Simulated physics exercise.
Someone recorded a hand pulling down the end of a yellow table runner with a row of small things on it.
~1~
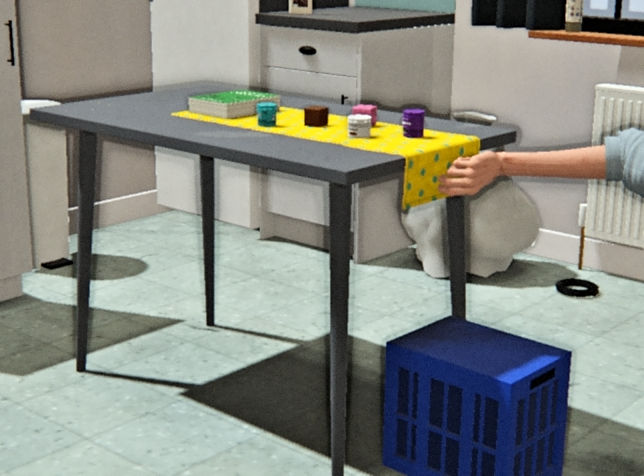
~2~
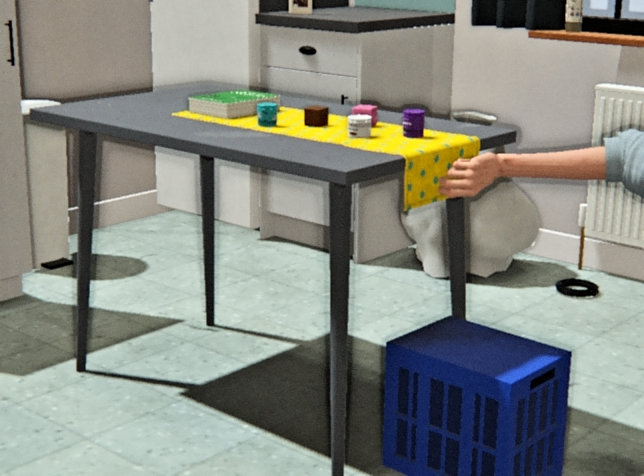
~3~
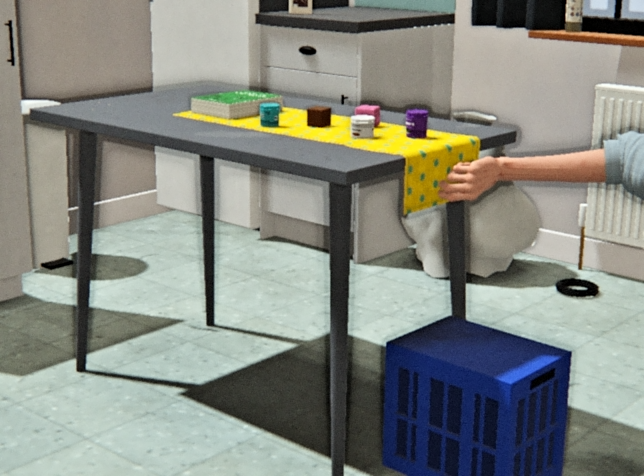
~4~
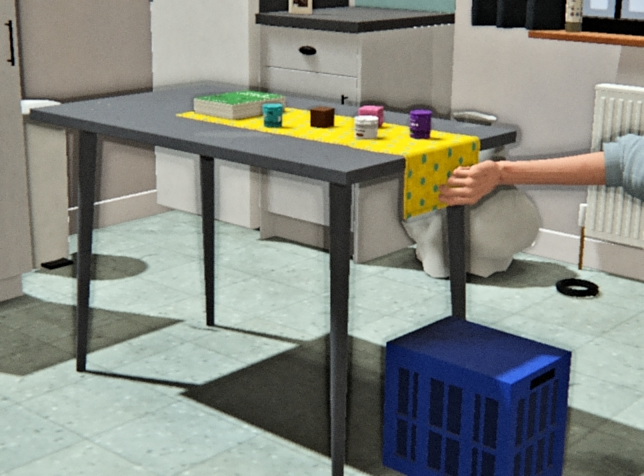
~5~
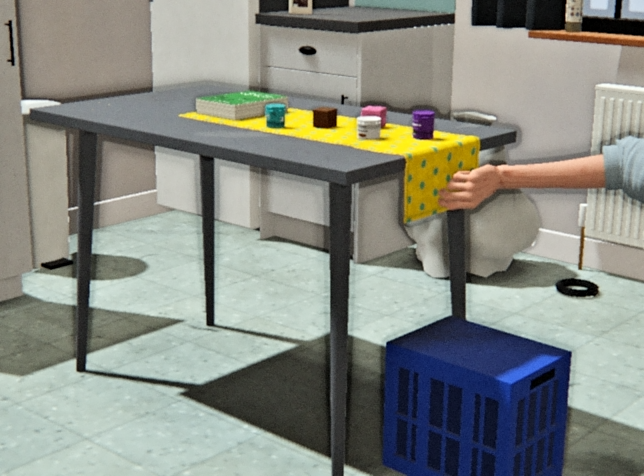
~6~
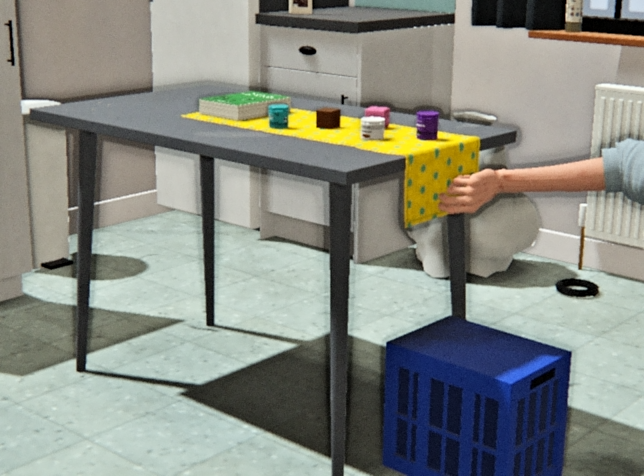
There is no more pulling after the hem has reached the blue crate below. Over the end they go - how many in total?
Exactly three go over.
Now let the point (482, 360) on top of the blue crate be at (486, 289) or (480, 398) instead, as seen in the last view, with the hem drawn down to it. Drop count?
Count: 1, then 4.
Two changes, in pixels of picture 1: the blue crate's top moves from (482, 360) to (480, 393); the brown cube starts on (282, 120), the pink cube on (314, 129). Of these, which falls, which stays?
The brown cube ends up on top while the pink cube ends up off.
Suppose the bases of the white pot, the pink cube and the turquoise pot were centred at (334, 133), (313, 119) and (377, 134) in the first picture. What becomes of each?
Looking at each one, the white pot drops away, the pink cube remains in position and the turquoise pot drops away.
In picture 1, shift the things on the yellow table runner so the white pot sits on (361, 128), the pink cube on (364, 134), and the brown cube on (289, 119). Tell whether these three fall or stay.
Outcome: White pot falls away, pink cube falls away, brown cube stays.
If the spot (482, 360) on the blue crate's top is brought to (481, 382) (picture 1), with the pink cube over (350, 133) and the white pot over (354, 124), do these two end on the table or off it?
Outcome for the pink cube: It is lost. Outcome for the white pot: It is lost.
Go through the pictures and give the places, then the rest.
The first picture shows hem (404, 210); purple pot (414, 111); white pot (360, 117); pink cube (365, 107); brown cube (316, 108); turquoise pot (267, 104); top of the crate (482, 360).
The second picture shows hem (404, 211); purple pot (414, 111).
The third picture shows hem (404, 214); white pot (363, 117).
The fourth picture shows hem (404, 219); pink cube (371, 108); top of the crate (482, 360).
The fifth picture shows hem (404, 223); brown cube (325, 109).
The sixth picture shows hem (406, 228); purple pot (428, 113); white pot (373, 119); pink cube (378, 109); brown cube (328, 109); turquoise pot (279, 106).
Early on, hem near (441, 284); purple pot gone.
Midway, hem on the crate; purple pot, white pot and pink cube gone.
Finally, hem on the crate; purple pot, white pot and pink cube gone. The table loses three.
